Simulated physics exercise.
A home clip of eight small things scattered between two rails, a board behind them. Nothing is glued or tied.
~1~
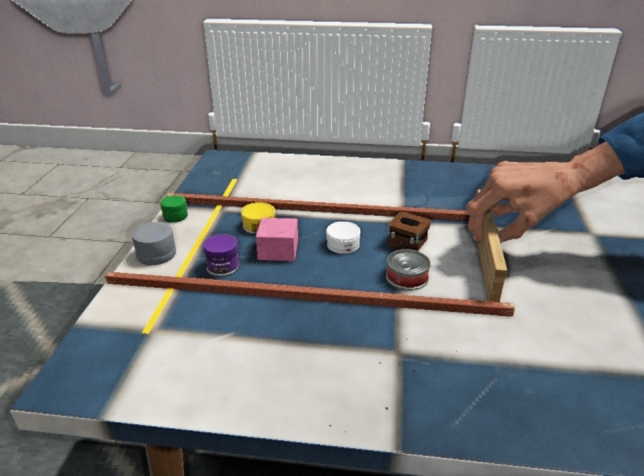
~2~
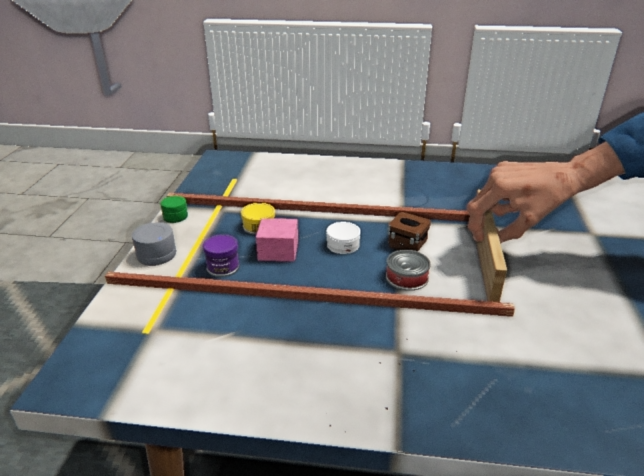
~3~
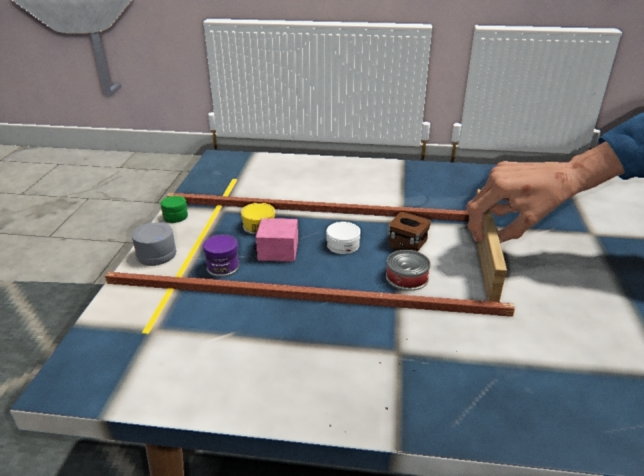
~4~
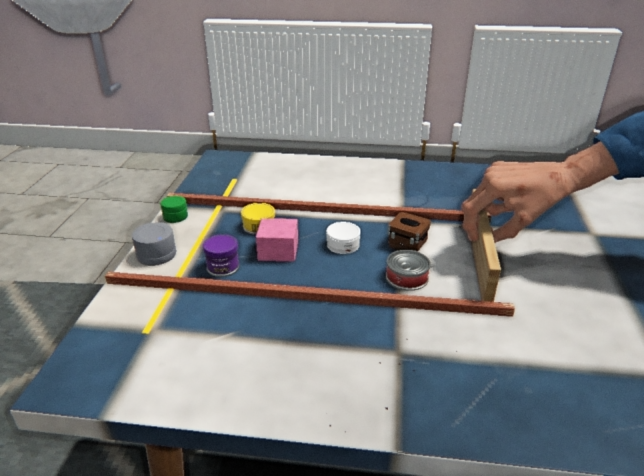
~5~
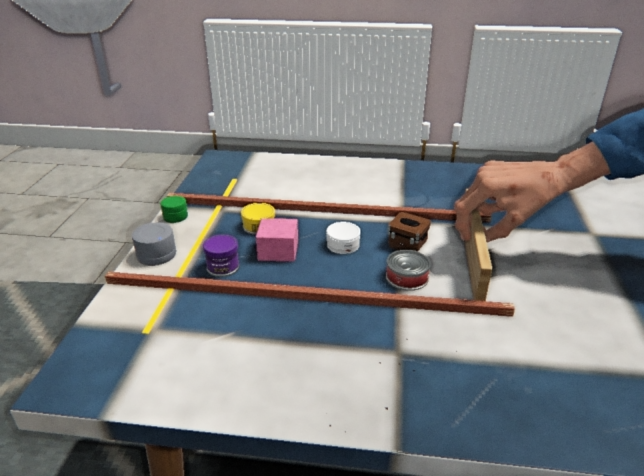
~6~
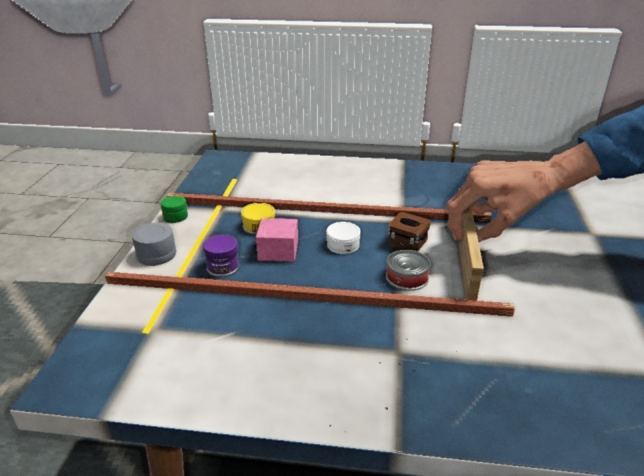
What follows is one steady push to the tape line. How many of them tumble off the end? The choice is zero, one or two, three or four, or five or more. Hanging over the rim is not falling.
As it turns out, the number that fall off is one or two.
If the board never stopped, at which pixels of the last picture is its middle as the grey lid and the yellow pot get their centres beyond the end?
At (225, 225) for the grey lid; at (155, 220) for the yellow pot.
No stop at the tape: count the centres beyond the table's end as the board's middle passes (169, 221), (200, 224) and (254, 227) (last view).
Past the end: 5, 2 and 0.
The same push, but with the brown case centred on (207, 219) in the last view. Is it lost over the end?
It does not fall.
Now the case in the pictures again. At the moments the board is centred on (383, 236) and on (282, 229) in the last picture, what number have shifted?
First 3, then 6.
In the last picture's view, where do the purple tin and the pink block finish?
The purple tin stops around (133, 259); the pink block around (148, 231).
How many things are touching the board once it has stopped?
In contact: 3.
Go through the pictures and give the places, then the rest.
Green lid (174, 209); grey lid (154, 243); purple tin (222, 255); board (487, 243); tape (199, 240), in the first picture.
Grey lid (155, 244); yellow pot (259, 219), in the second picture.
Purple tin (222, 255); board (487, 243), in the third picture.
Green lid (174, 209); brown case (409, 233), in the fourth picture.
Grey lid (155, 244); white tub (343, 238), in the fifth picture.
Green lid (174, 209); grey lid (155, 244); purple tin (222, 255); board (467, 241); tape (199, 240), in the sixth picture.
Soon after, none off yet; green lid at rest near (174, 209); grey lid at rest near (155, 244); purple tin at rest near (222, 255).
In the end, the number that fall off is one or two; gone, grey lid and green lid.
